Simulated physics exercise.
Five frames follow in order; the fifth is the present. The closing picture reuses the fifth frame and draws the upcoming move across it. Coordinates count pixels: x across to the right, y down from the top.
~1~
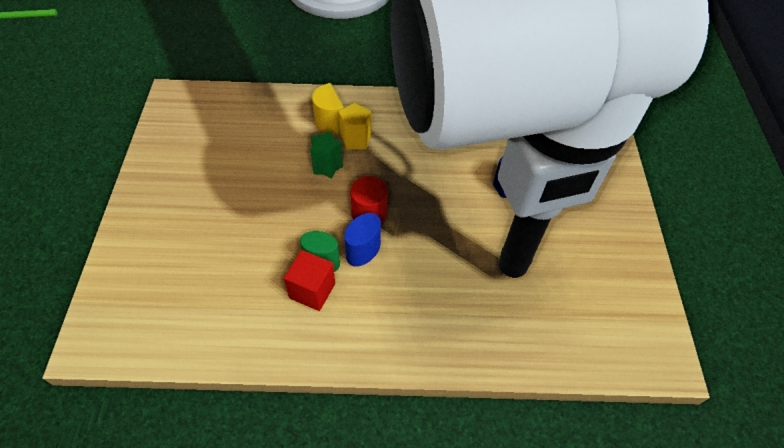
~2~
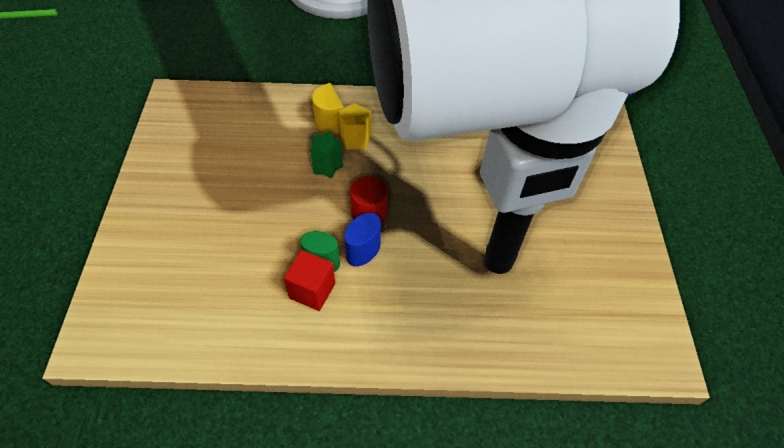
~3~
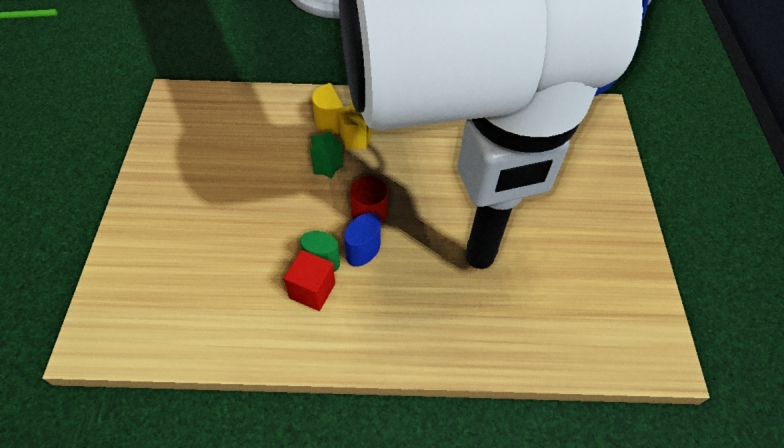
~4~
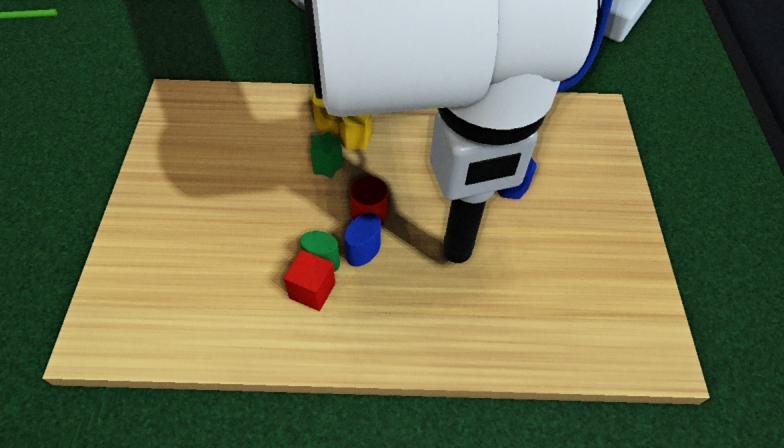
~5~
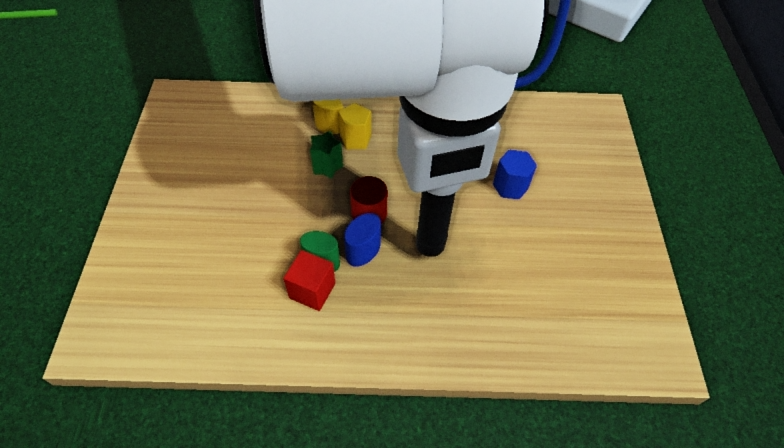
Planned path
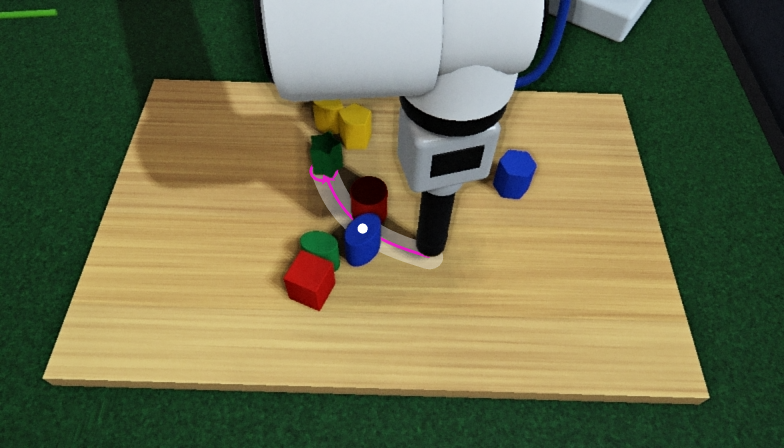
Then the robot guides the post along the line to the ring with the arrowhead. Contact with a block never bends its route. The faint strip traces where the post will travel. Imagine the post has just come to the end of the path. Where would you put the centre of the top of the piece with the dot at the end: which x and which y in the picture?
By then it is at (343, 224).
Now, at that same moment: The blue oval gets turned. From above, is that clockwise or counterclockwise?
From the top: Counterclockwise.
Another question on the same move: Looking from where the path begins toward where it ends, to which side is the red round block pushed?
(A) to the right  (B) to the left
A - to the right.
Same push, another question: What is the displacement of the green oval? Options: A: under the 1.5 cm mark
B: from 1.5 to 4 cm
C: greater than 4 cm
My pick is A.
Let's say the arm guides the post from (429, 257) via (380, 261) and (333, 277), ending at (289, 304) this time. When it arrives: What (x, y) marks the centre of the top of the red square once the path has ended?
Around (245, 299).
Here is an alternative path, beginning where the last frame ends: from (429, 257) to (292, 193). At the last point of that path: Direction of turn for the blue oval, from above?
It swings round anticlockwise.
Drawn move, from (429, 257) over (379, 238) and (343, 207) to (324, 171); the dot is on the blue oval.
On the path given first. One third of the way, post at (378, 226); blue oval at (350, 228), turned 30° anticlockwise.
Two thirds of the way, post at (341, 194); blue oval at (343, 224), turned 70° anticlockwise; red round block at (354, 160).
At the end, post at (322, 158); green oval still; green star at (320, 127), turned 20° anticlockwise; yellow pentagon still; blue oval at (343, 224), turned 70° anticlockwise; red round block at (353, 143).
